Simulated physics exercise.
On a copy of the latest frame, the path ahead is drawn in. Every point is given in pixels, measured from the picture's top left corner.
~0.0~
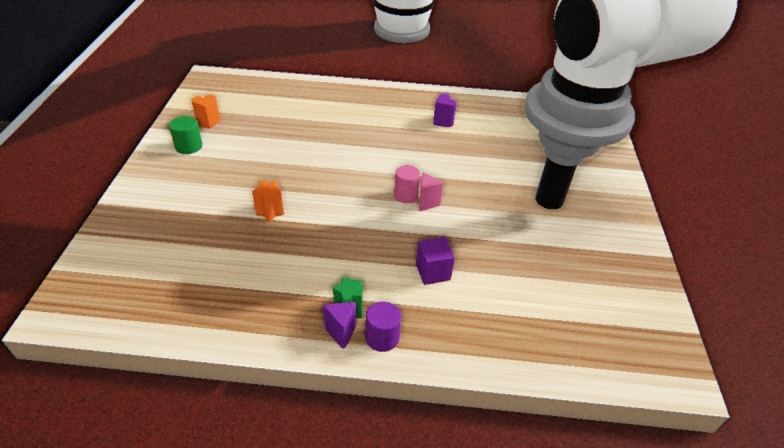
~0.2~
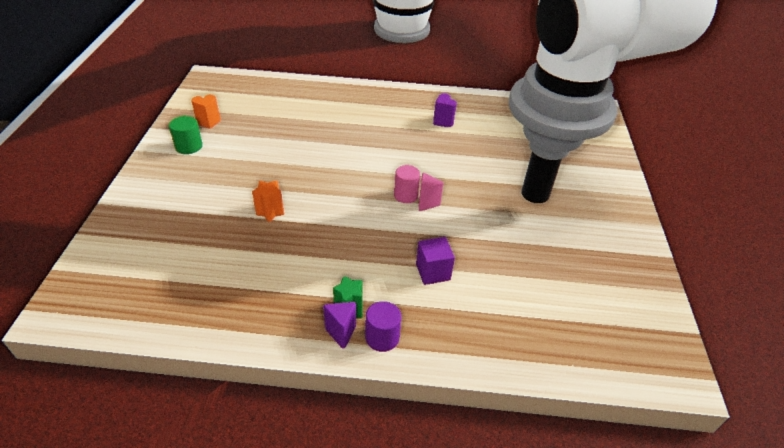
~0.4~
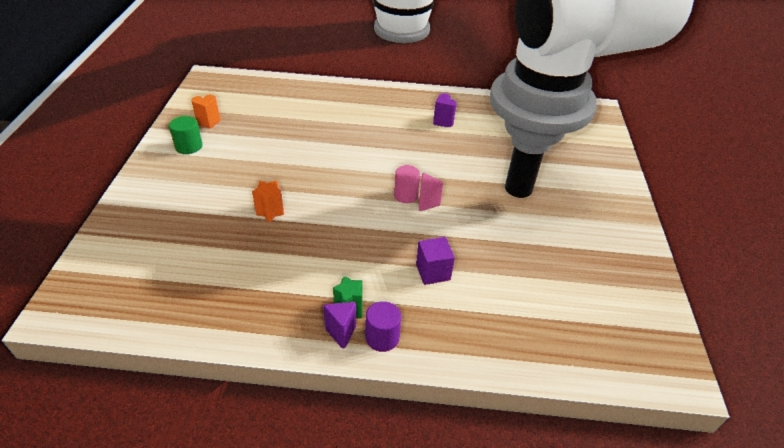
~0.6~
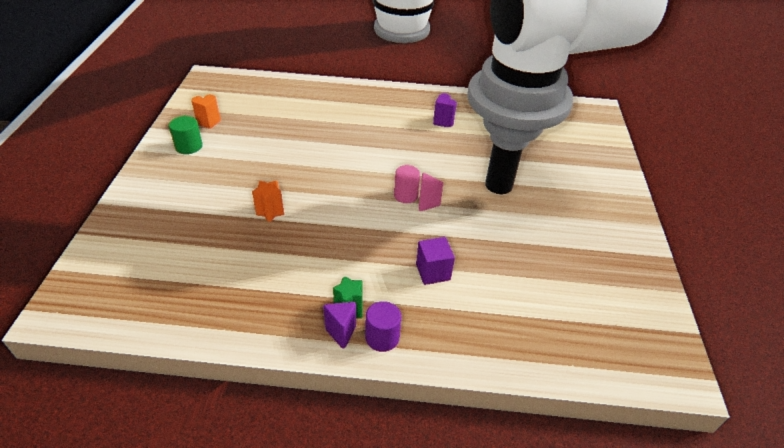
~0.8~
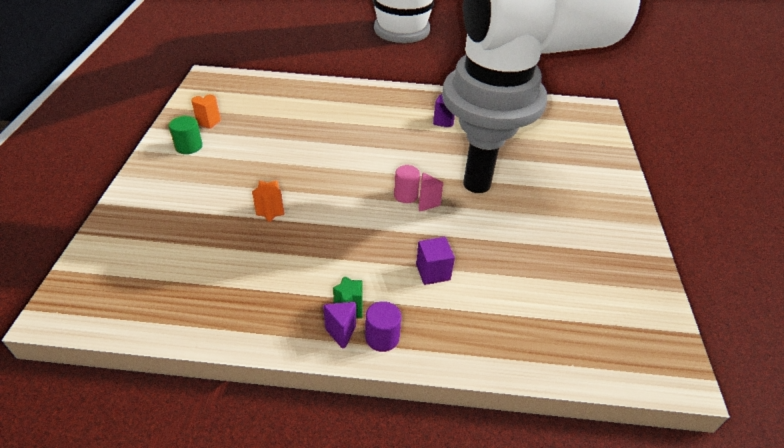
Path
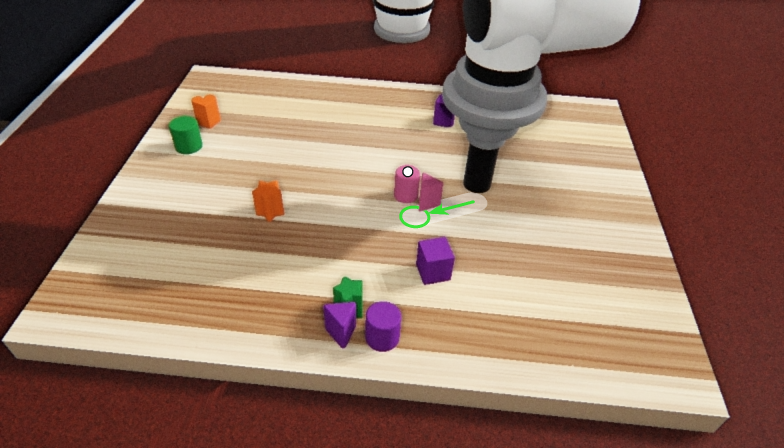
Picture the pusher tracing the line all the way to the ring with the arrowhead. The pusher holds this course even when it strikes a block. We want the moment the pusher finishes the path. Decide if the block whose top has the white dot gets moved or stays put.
In the end it has been moved.
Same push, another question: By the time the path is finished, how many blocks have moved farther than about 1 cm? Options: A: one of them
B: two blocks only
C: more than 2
The answer is B.
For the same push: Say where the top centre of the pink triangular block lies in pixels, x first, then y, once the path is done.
Somewhere near (402, 181).
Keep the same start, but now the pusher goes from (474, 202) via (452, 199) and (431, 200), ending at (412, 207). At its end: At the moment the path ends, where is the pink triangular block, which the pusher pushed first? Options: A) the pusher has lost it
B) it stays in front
I'll go with B - it stays in front.
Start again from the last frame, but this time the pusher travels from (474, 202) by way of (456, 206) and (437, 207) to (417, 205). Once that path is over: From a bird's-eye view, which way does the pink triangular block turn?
From overhead, clockwise.
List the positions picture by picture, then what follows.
The first picture shows pusher tip (549, 200); block tops, pink cylinder (408, 172); pink triangular block (429, 180); purple square block (437, 249).
The second picture shows pusher (535, 194); blocks unchanged.
The third picture shows pusher (519, 189); blocks unchanged.
The fourth picture shows pusher (499, 186); blocks unchanged.
The fifth picture shows pusher (477, 185); pink cylinder (408, 172); pink triangular block (429, 180); purple square block (437, 249).
Path on the board, straight from (474, 202) to (415, 217); the dot is on the pink cylinder.
What follows on the original path. Halfway along, pusher (447, 192); pink cylinder (404, 170); pink triangular block (421, 179), turned 25° clockwise.
At the end, pusher (416, 200); pink cylinder (398, 166); pink triangular block (402, 181), turned 100° clockwise; purple square block in place.
